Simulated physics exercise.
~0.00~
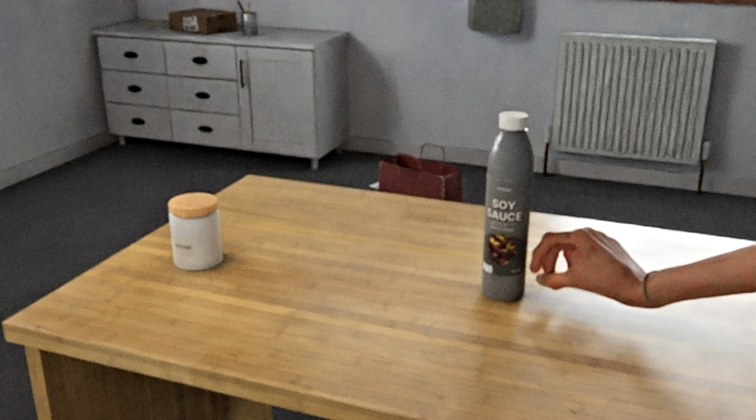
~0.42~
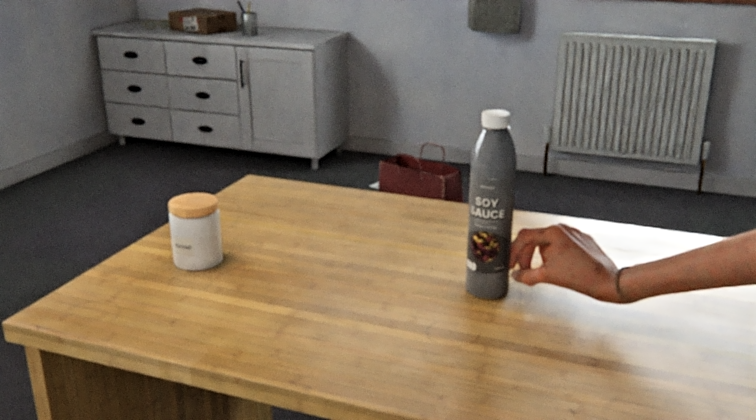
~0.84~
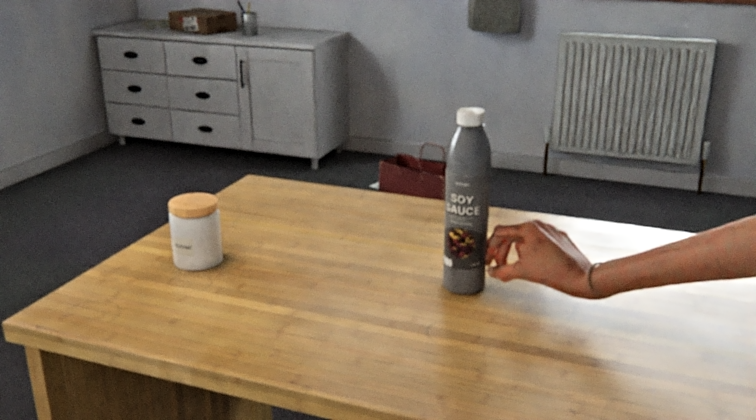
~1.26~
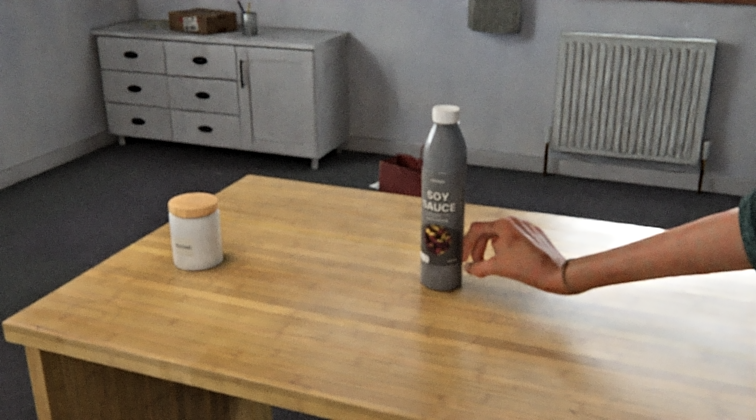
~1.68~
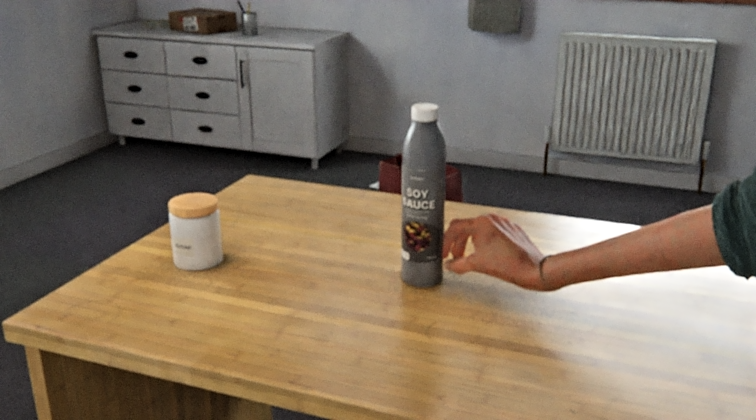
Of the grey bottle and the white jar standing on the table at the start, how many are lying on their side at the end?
None of them are lying down. The grey bottle has slid to the left but still stands, and the white jar stays upright in its place.
